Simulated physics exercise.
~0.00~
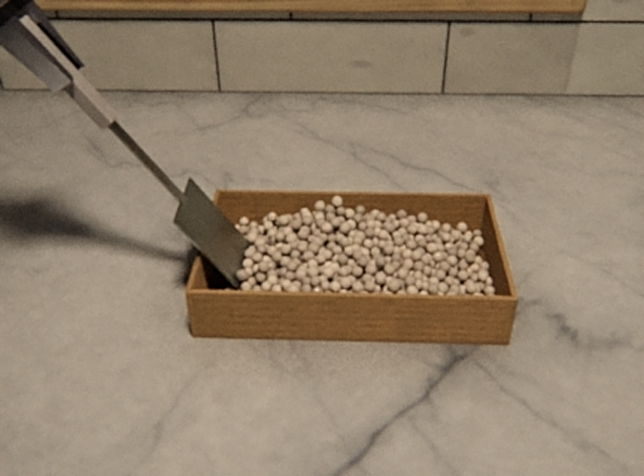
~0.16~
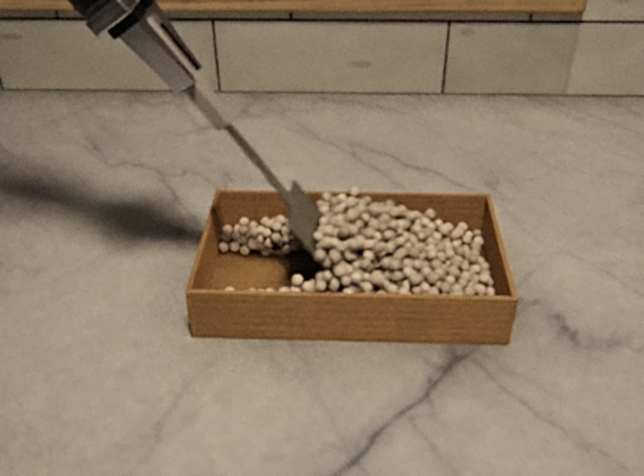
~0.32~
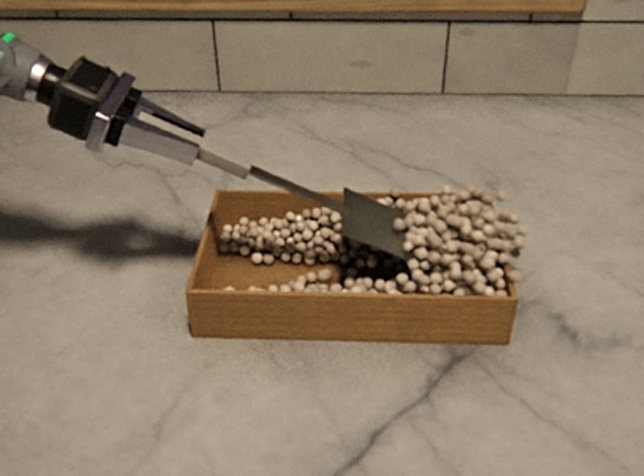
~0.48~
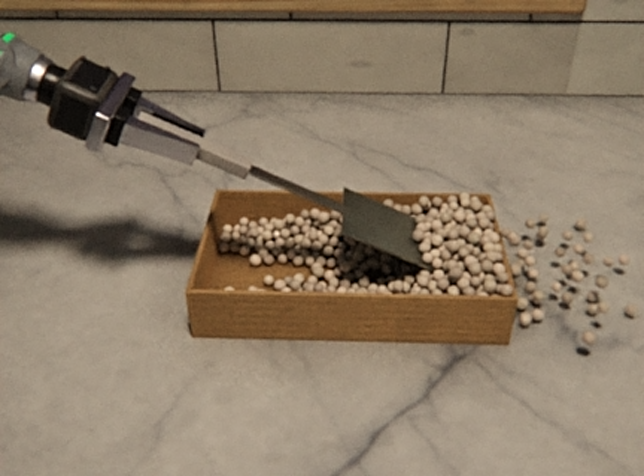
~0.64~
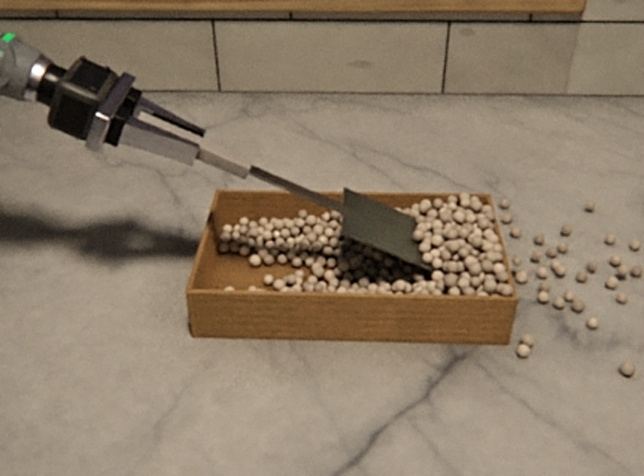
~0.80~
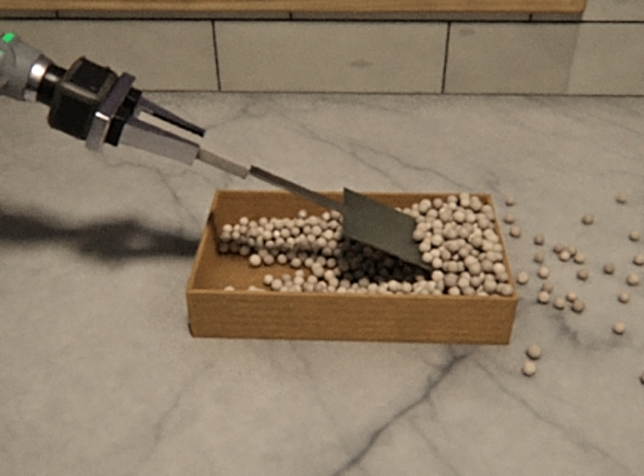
A robot's turner pushes pale beads rightward in a tray, spilling some onto the tabletop.
